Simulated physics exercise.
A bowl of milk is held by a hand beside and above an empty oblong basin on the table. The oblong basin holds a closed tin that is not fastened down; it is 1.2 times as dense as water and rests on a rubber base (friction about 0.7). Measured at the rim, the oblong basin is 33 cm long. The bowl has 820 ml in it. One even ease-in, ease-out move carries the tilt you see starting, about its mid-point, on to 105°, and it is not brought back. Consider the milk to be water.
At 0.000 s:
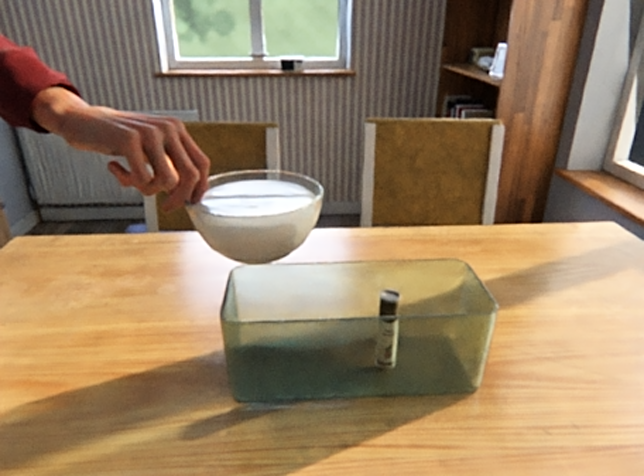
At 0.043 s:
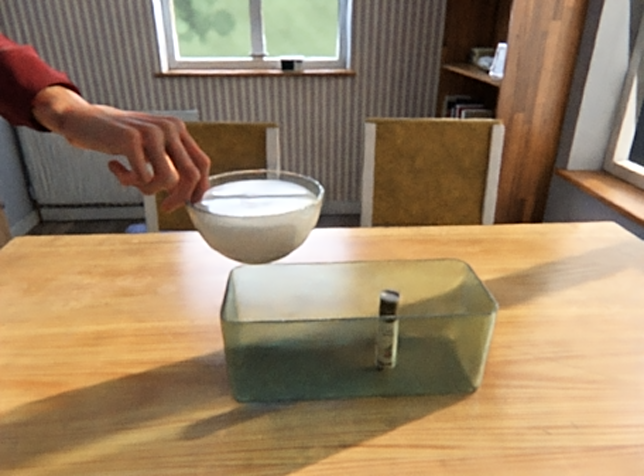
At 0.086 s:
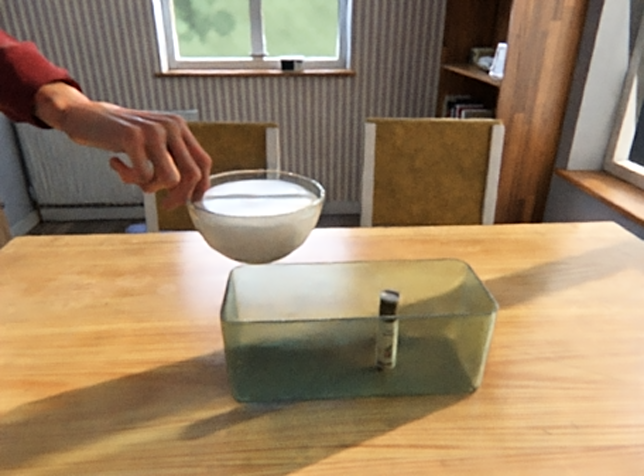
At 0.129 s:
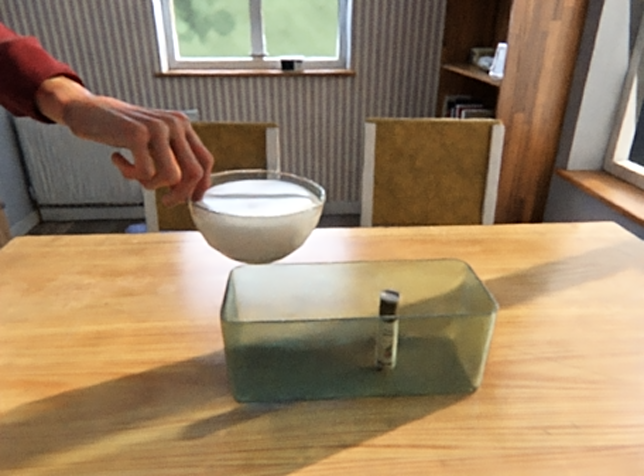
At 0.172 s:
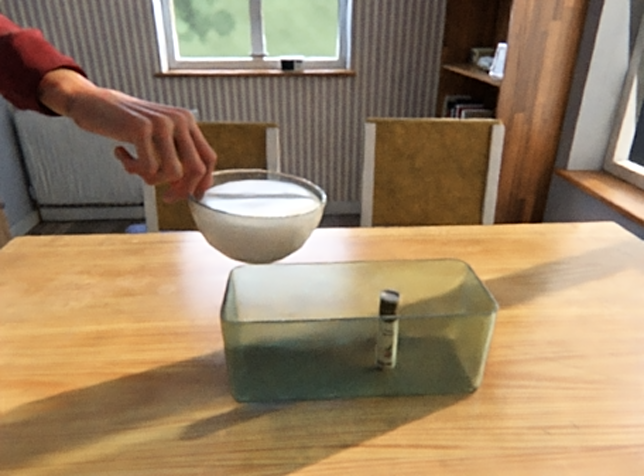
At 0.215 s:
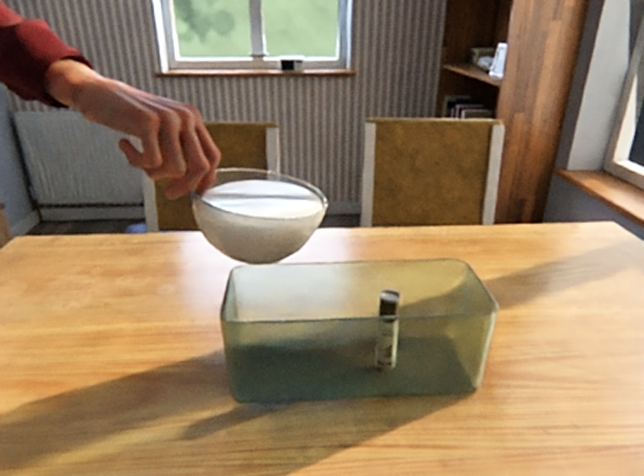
Hand in a red sleeve holding a glass bowl of white liquid, tilting it very slightly rightward above a clear oblong basin.
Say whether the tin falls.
It's going to keep its balance.
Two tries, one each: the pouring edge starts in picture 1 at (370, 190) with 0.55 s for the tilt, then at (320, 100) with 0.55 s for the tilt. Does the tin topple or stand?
Trial 1 - tin stays standing; trial 2 - tin tips.
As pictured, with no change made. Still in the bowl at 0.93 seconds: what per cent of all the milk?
Some 2 per cent.
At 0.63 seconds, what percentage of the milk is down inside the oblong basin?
26 %, roughly.
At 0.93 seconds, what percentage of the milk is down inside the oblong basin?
Around 94 parts in a hundred.
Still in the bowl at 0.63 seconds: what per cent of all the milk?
Around 44 in a hundred.
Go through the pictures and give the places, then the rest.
The first frame shows tilt 0°; pouring edge (322, 191); surface from (192, 200) to (319, 197); the oblong basin's rim runs from (226, 293) to (481, 285); the tin's top is at (390, 298).
The second frame shows tilt 0°; pouring edge (322, 192); surface from (192, 200) to (319, 198).
The third frame shows tilt 2°; pouring edge (323, 193); surface from (192, 199) to (319, 198).
The fourth frame shows tilt 4°; pouring edge (324, 195); surface from (195, 199) to (320, 199).
The fifth frame shows tilt 6°; pouring edge (325, 198); surface from (195, 198) to (321, 200).
The sixth frame shows tilt 10°; pouring edge (326, 202); surface from (197, 198) to (323, 201).
By 0.63 s the tilt is 65° and 45 per cent is still to pour; the tin stands where it began.
By 0.93 s the tilt is 100° and 2 per cent is still to pour; the tin stands where it began.
By 1.25 s the tilt is 105° and 0 per cent is still to pour; the tin stands where it began.
By 1.59 s the tilt is 105° and 0 per cent is still to pour; the tin stands where it began.
At rest the tin stands where it began.
